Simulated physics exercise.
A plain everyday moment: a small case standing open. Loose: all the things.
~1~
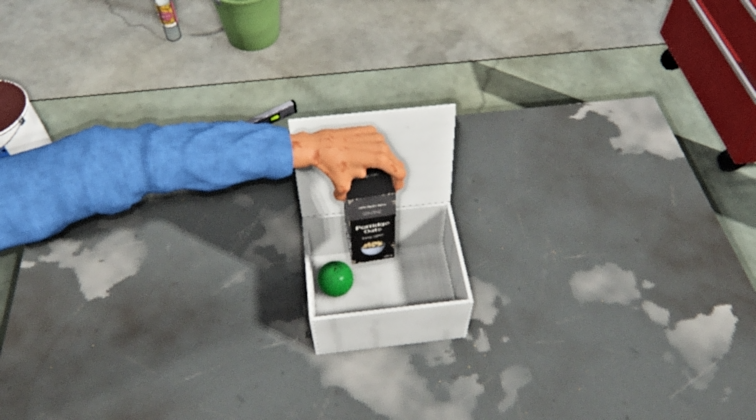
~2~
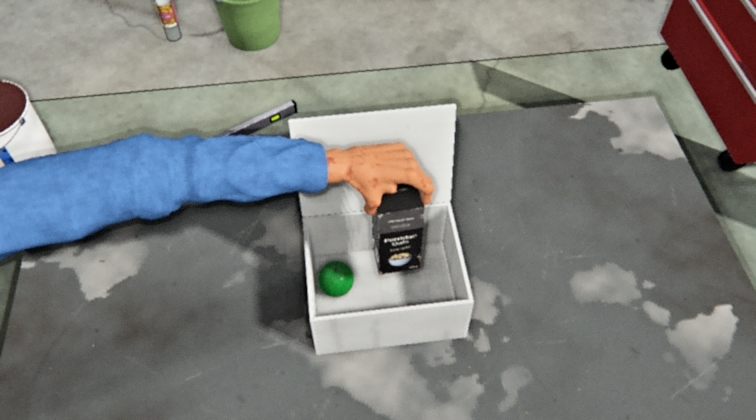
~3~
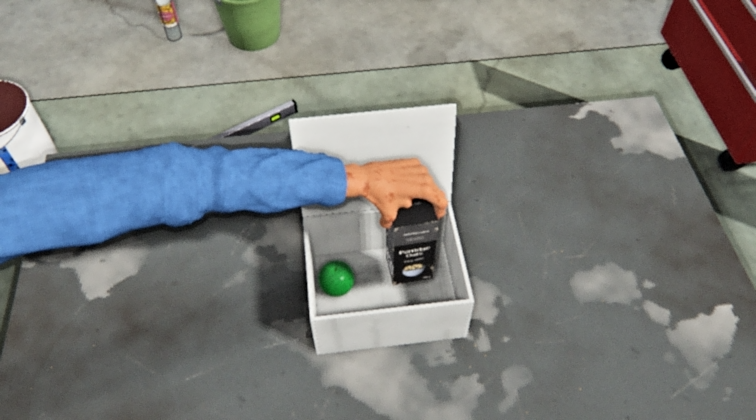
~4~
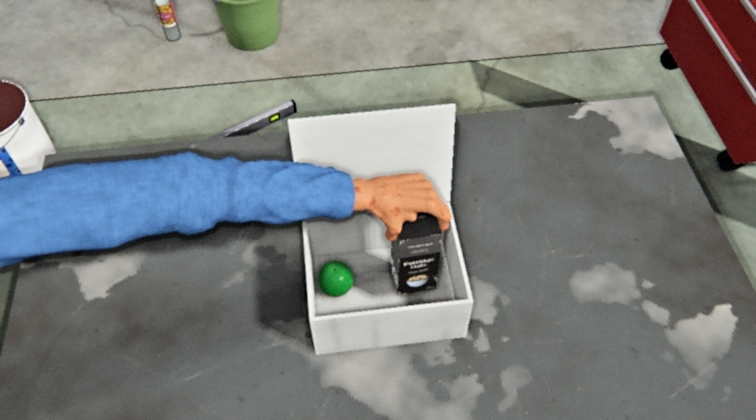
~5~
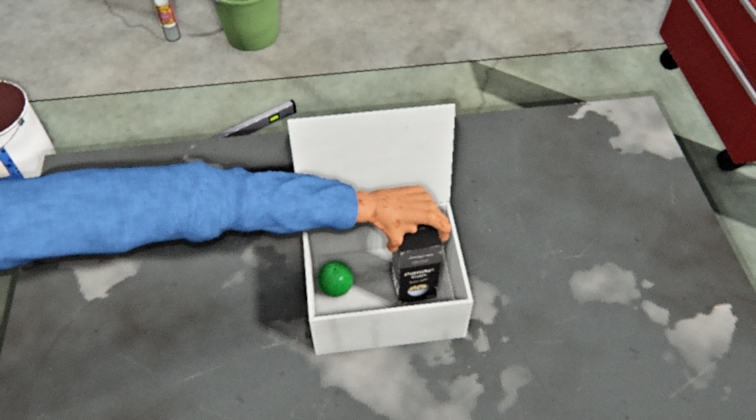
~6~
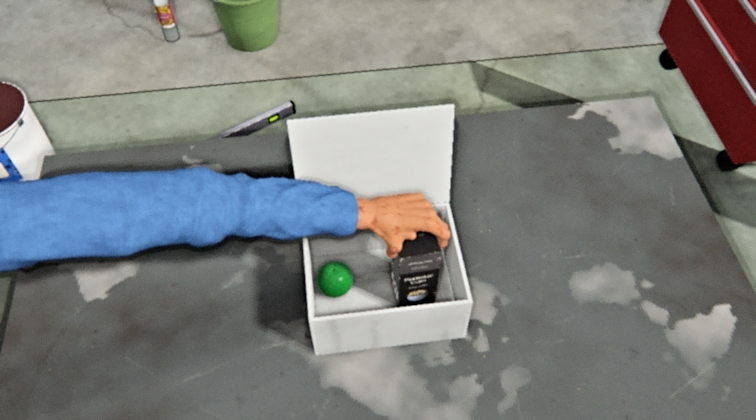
An arm in a blue sleeve reaches from the left over a worn grey tabletop, seen from above, with a green bucket and a red cabinet beyond. The hand grips a black carton over an open white case, where a green ball-like apple sits at the left. The hand moves the carton rightward and lowers it into the case's right side, still holding it, while the apple and view stay still.
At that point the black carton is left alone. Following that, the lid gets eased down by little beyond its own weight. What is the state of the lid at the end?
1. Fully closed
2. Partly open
The answer is 2.
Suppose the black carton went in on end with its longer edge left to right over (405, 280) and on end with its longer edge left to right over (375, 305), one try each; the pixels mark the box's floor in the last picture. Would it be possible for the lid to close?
On the first go the lid remains open a bit, and on the second go it remains open a bit.
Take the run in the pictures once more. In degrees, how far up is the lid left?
Near 35° up from the rim.
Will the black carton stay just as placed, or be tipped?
At the finish it holds its orientation.
Then, 1.30 s later than the last frame, lid 82° above the rim.
Then, 1.60 s later than the last frame, lid 58° above the rim.
When it is over, lid 34° above the rim; both as before. End places, in pixels of the last picture, black carton near (415, 268).
